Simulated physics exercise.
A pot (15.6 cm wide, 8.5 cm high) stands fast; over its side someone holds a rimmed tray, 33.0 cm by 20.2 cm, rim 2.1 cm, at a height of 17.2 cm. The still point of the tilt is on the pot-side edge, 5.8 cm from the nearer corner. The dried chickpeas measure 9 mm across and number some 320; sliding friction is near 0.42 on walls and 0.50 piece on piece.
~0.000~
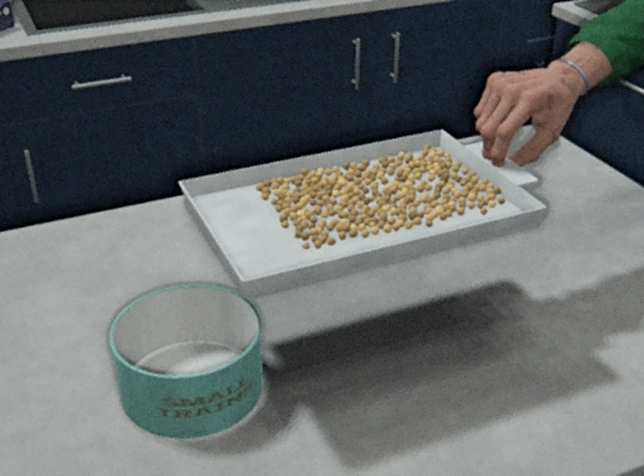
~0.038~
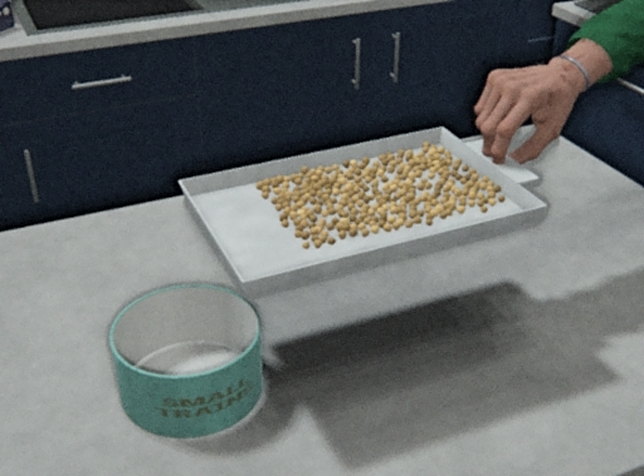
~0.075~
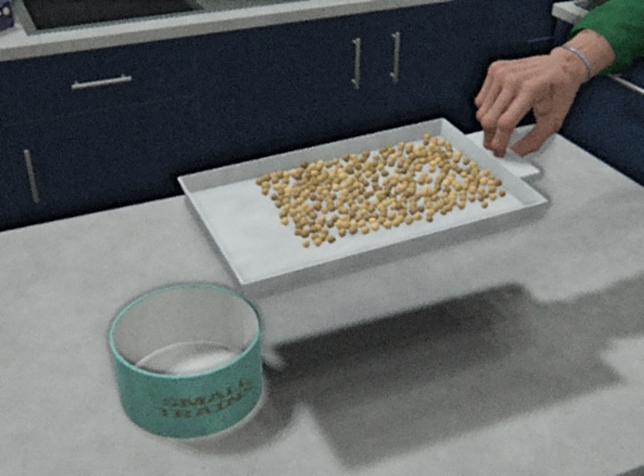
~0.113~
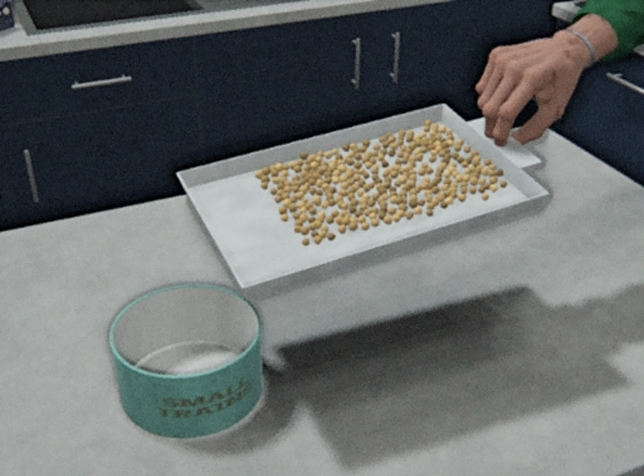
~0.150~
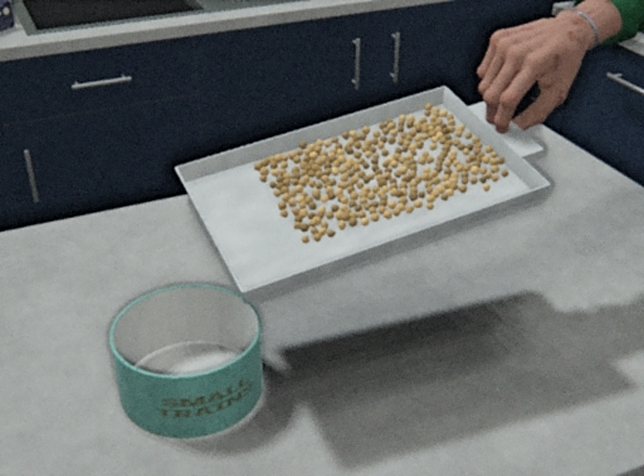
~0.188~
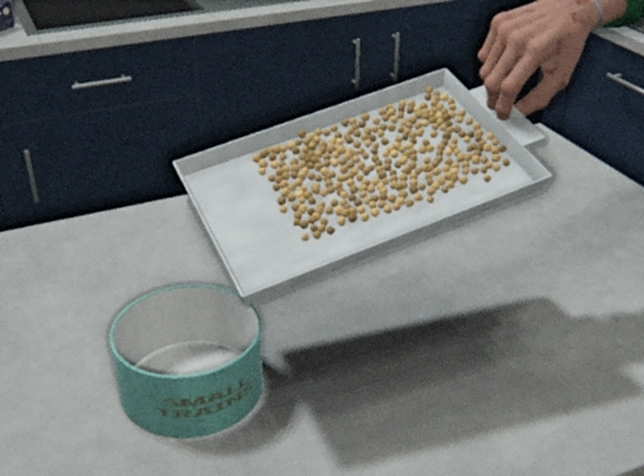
In a kitchen with dark blue cabinets, a pale grey countertop is seen from slightly above by a camera that stays still. A teal pot with dark lettering stands at the lower left, and a hand in a green sleeve grips the right end of a white rimmed tray scattered with tan chickpeas. The hand rises, slowly then faster, tilting the tray down toward the left.
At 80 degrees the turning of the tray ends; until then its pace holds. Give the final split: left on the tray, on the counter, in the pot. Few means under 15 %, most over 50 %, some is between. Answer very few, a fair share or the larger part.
Left on the tray: Very few; on the counter: The larger part; in the pot: Very few.
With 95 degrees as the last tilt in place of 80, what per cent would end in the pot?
In that case some 0 per cent.
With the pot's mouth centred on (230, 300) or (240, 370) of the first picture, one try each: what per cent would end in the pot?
About 0 and 80 per cent.
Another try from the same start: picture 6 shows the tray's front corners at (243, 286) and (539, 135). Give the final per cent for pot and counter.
Pot 30, counter 65.
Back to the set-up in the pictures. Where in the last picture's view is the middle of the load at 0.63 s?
Around (309, 261).
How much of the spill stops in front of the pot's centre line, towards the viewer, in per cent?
Roughly 100 per cent.
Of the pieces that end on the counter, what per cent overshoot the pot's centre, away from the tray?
Roughly 50 per cent.
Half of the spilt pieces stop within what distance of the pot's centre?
About 16 cm.
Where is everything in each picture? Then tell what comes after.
The first frame shows tray tilt 0 degrees, front corners at (247, 277) and (539, 206); middle of the pieces at (376, 193); pot at (186, 328).
The second frame shows tray tilt 1 degrees, front corners at (247, 277) and (539, 204); middle of the pieces at (376, 191).
The third frame shows tray tilt 3 degrees, front corners at (246, 279) and (540, 199); middle of the pieces at (376, 186).
The fourth frame shows tray tilt 6 degrees, front corners at (246, 282) and (541, 192), lowest corner left front; middle of the pieces at (376, 178).
The fifth frame shows tray tilt 11 degrees, front corners at (246, 286) and (542, 183), lowest corner left front; middle of the pieces at (376, 168).
The sixth frame shows tray tilt 16 degrees, front corners at (246, 290) and (544, 174), lowest corner left front; middle of the pieces at (376, 159); pot at (186, 328). Its pace works out near 120 degrees a second.
After 0.45 s, tilt 47 degrees; the tray holds 100 %, the pot 0 %.
Then, at 0.63 s, tilt 69 degrees; the tray holds 95 %, the pot 0 %.
After 0.93 s, tilt 80 degrees; the tray holds 15 %, the pot 0 %.
By 1.8 s all is still; tray 5 %, counter 90 %, pot 0 %.
